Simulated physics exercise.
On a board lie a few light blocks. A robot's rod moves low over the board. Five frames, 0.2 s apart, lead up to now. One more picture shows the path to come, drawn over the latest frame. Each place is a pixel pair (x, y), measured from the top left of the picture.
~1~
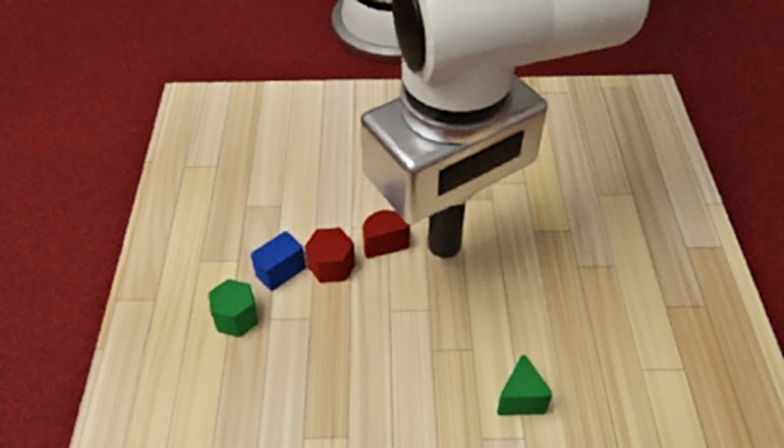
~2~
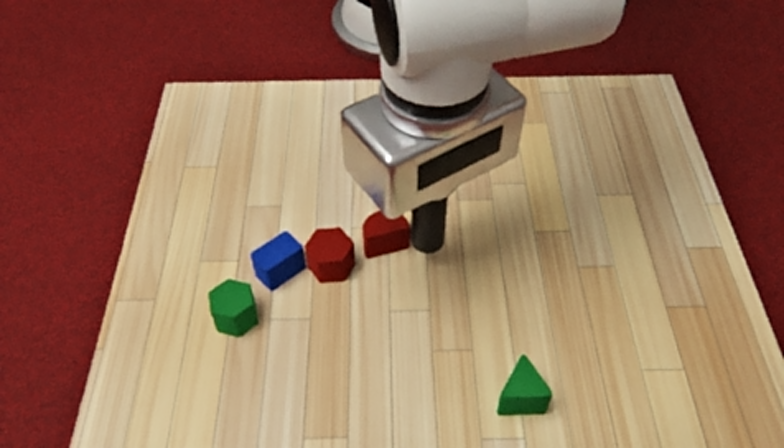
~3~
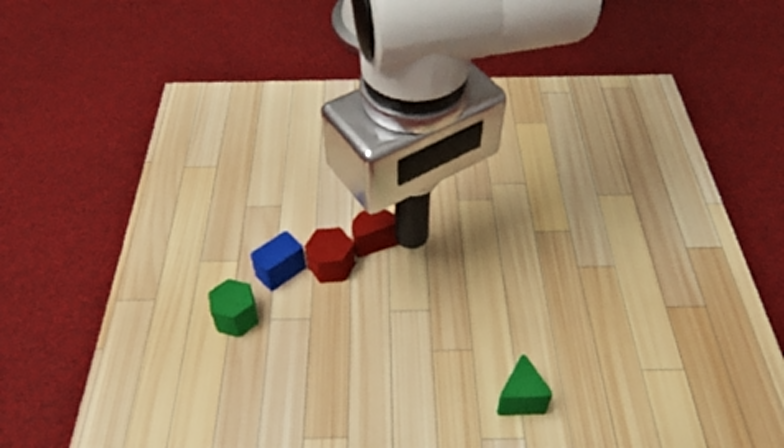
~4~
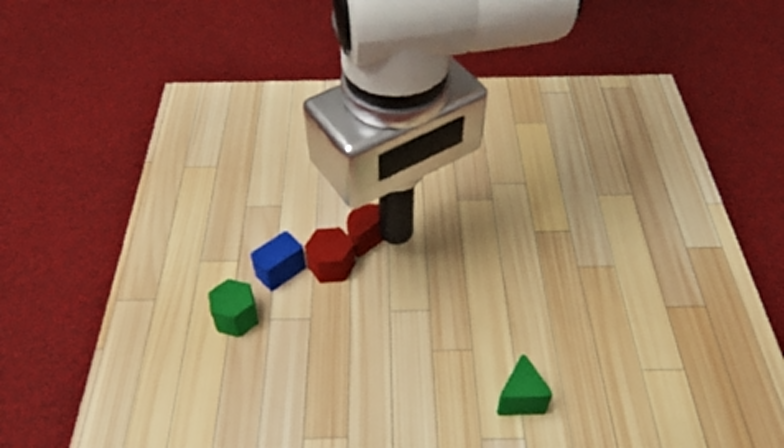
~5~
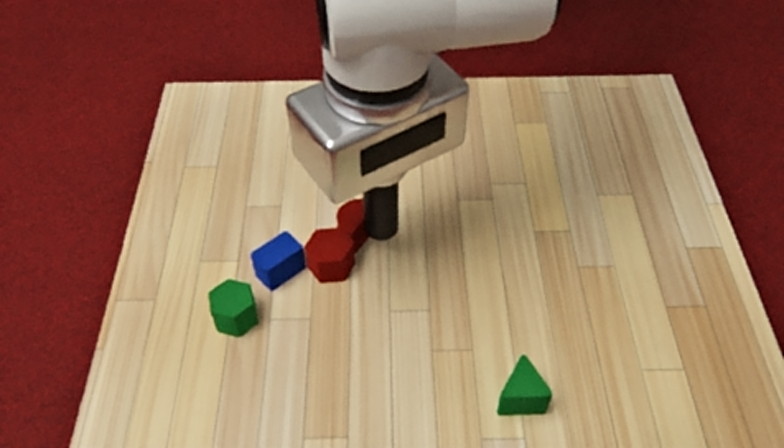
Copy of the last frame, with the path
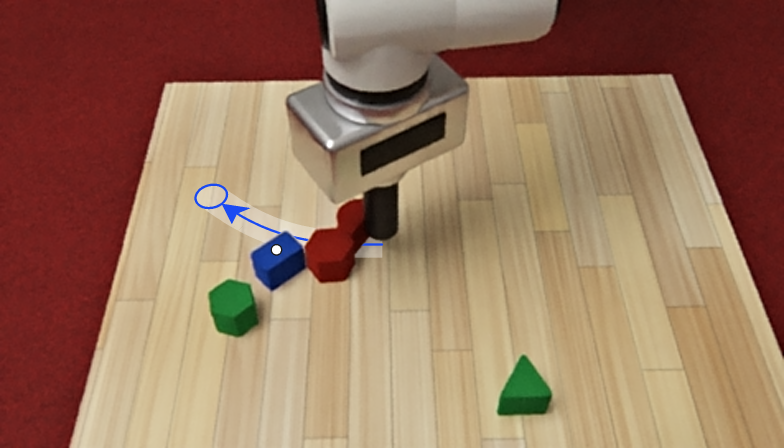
On a pale wooden board over a red surface, seen from above at an angle by a still camera, a white and silver robot arm holds a dark rod low. A blue block, a red hexagon and a red D-shaped block sit in a slanting row left of the rod, with a green hexagon lower left and a green triangle lower right. The rod moves steadily left, pushing the D-shaped block left and slightly back beside the red hexagon, while the others stay still.
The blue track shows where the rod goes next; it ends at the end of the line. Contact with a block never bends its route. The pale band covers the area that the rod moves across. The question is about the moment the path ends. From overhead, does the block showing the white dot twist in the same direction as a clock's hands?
Yes, I think so.
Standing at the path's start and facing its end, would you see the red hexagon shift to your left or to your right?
It moves off to the left.
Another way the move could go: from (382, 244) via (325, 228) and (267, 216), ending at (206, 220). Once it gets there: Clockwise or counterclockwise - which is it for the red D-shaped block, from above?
Short answer: Clockwise.
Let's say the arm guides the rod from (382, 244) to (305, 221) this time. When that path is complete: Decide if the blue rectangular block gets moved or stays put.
By the time the path is finished, it has hardly shifted at all.
The line goes from (382, 244) via (317, 241) and (258, 225), ending at (211, 196); the dot is on the blue rectangular block.
The first path, step by step. One third of the way, rod at (315, 226); blue rectangular block at (255, 263), turned 45° clockwise; red hexagon at (302, 250), turned 90° anticlockwise; red D-shaped block at (306, 197), turned 60° clockwise.
Two thirds of the way, rod at (253, 209); blue rectangular block at (254, 264), turned 50° clockwise; red hexagon at (301, 250), turned 100° anticlockwise; red D-shaped block at (301, 194), turned 80° clockwise.
At the end, rod at (207, 181); blue rectangular block at (254, 264), turned 50° clockwise; red hexagon at (301, 250), turned 100° anticlockwise; red D-shaped block at (301, 194), turned 80° clockwise.
